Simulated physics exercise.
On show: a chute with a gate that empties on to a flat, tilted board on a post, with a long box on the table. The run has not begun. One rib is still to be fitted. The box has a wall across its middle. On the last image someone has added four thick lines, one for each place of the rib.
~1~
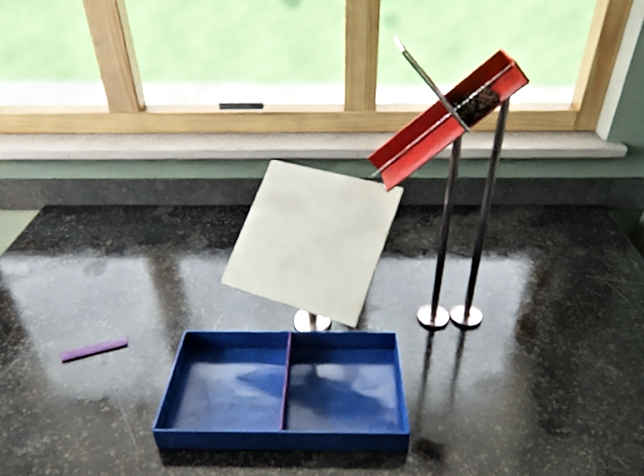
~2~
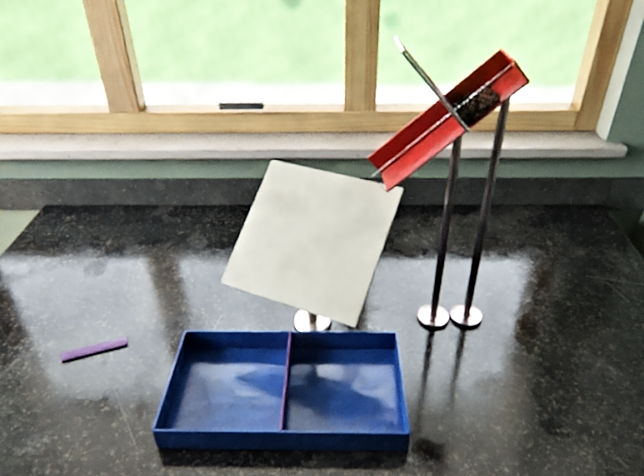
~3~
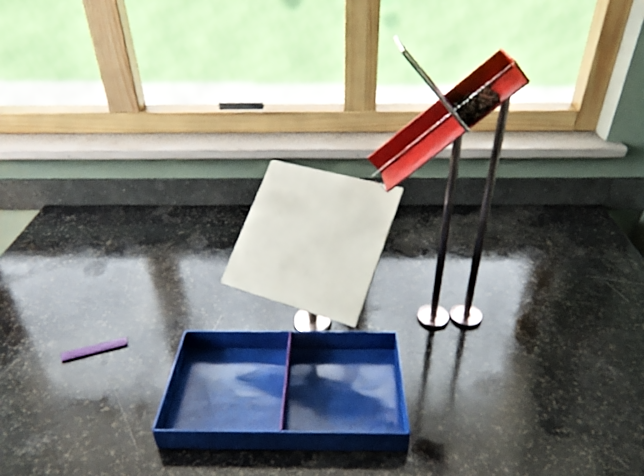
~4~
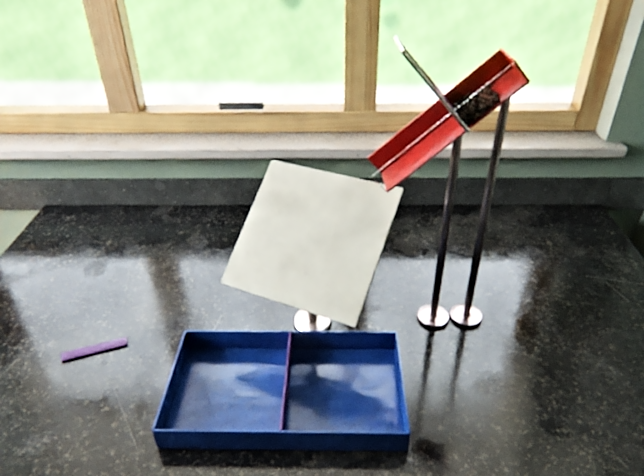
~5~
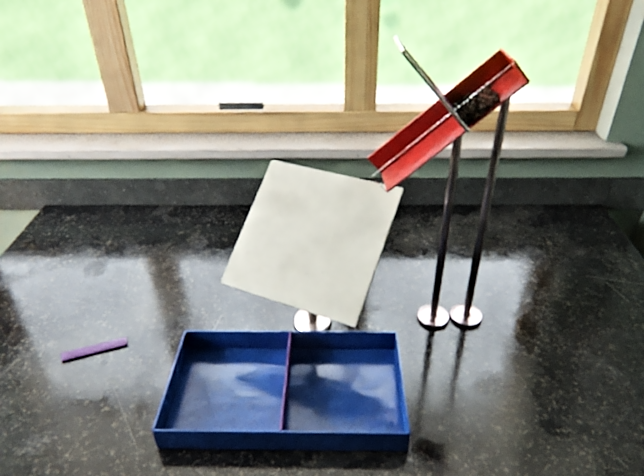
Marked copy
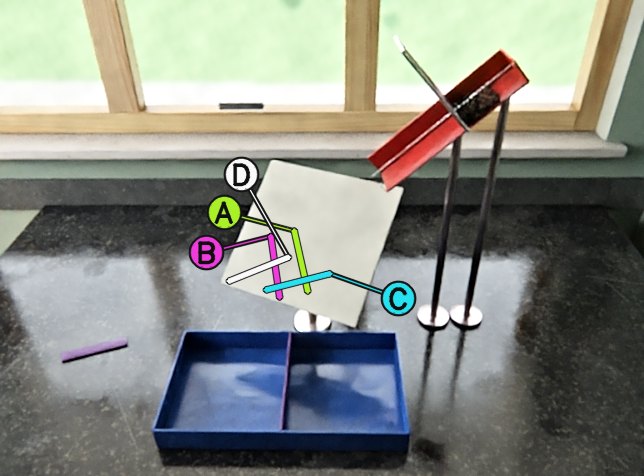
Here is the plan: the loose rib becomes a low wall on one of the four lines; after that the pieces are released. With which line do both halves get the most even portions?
The answer is line B.
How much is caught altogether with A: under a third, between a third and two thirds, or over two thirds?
Over two thirds.
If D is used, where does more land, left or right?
The left half.
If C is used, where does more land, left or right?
More lands on the left.
On the marked copy, line A from (294, 230) to (307, 291); line B from (270, 236) to (279, 297); line C from (329, 273) to (266, 289); line D from (288, 257) to (229, 281).
With A, of what is caught, only a few in the left half, all but a few in the right.
With B, of what is caught, close to two thirds in the left half, close to a third in the right.
With C, of what is caught, the whole lot in the left half, none at all in the right.
With D, of what is caught, all but a few in the left half, only a few in the right.
